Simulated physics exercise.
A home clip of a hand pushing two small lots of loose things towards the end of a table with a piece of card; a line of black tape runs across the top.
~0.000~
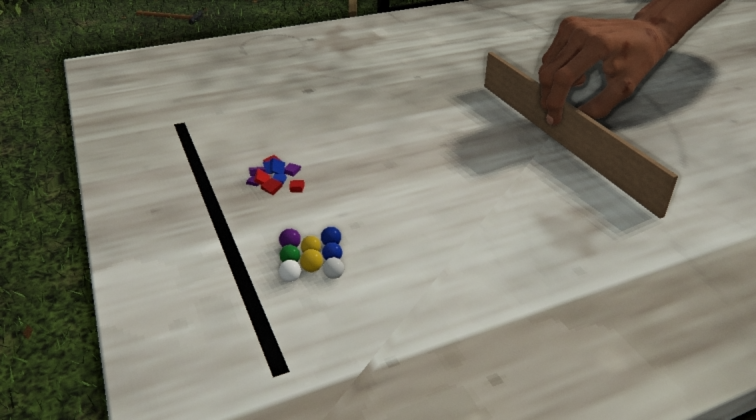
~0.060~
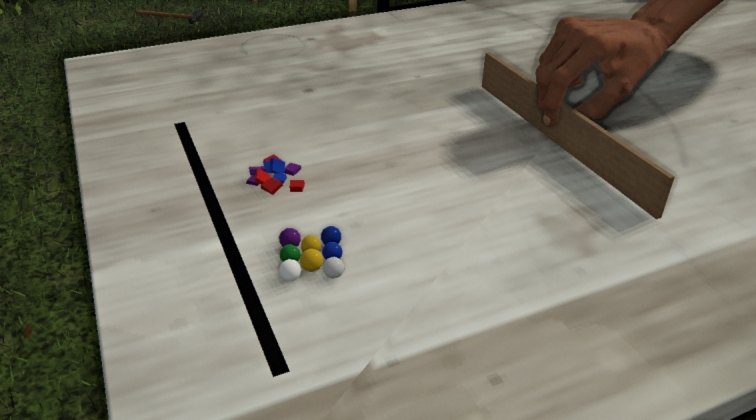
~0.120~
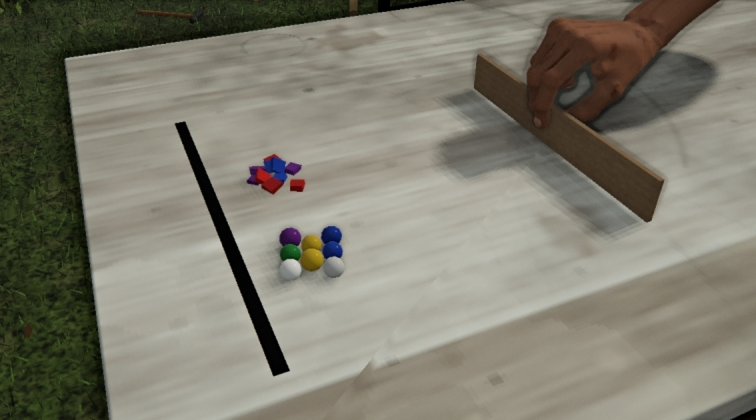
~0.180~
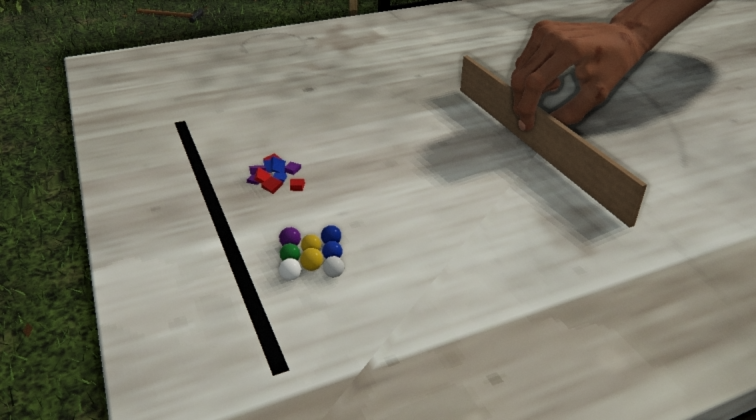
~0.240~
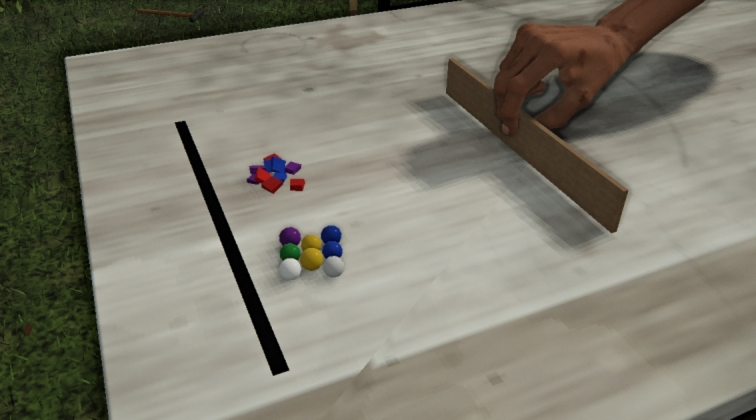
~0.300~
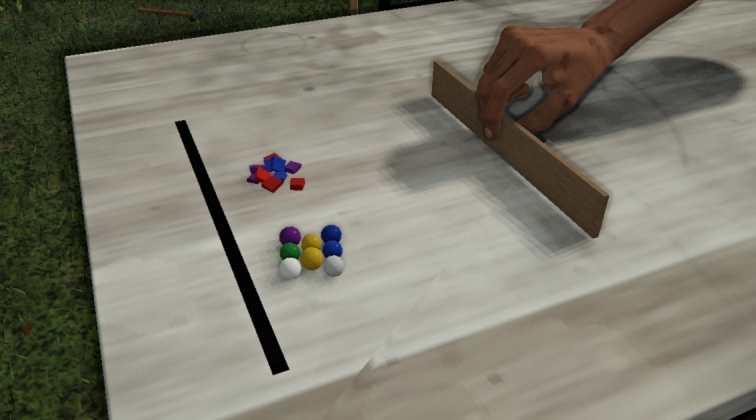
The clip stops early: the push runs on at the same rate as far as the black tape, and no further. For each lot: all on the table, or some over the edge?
In the end the nearer lot loses pieces over the edge, and the farther lot stays on top.
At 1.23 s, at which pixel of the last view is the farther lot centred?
Close to (172, 198).
After 0.76 s, piece of card still moving, near (361, 148); nearer lot all on the table, its front near (290, 269); farther lot all on the table, its front near (256, 178).
After 1.23 s, piece of card stopped at the black tape; nearer lot all on the table, its front near (183, 328); farther lot all on the table, its front near (155, 191).
After 1.51 s, piece of card stopped at the black tape; nearer lot about a third over the edge; farther lot all on the table, its front near (155, 191).
At rest (1.9 s), piece of card stopped at the black tape; nearer lot all over the edge; farther lot all on the table, its front near (155, 191).
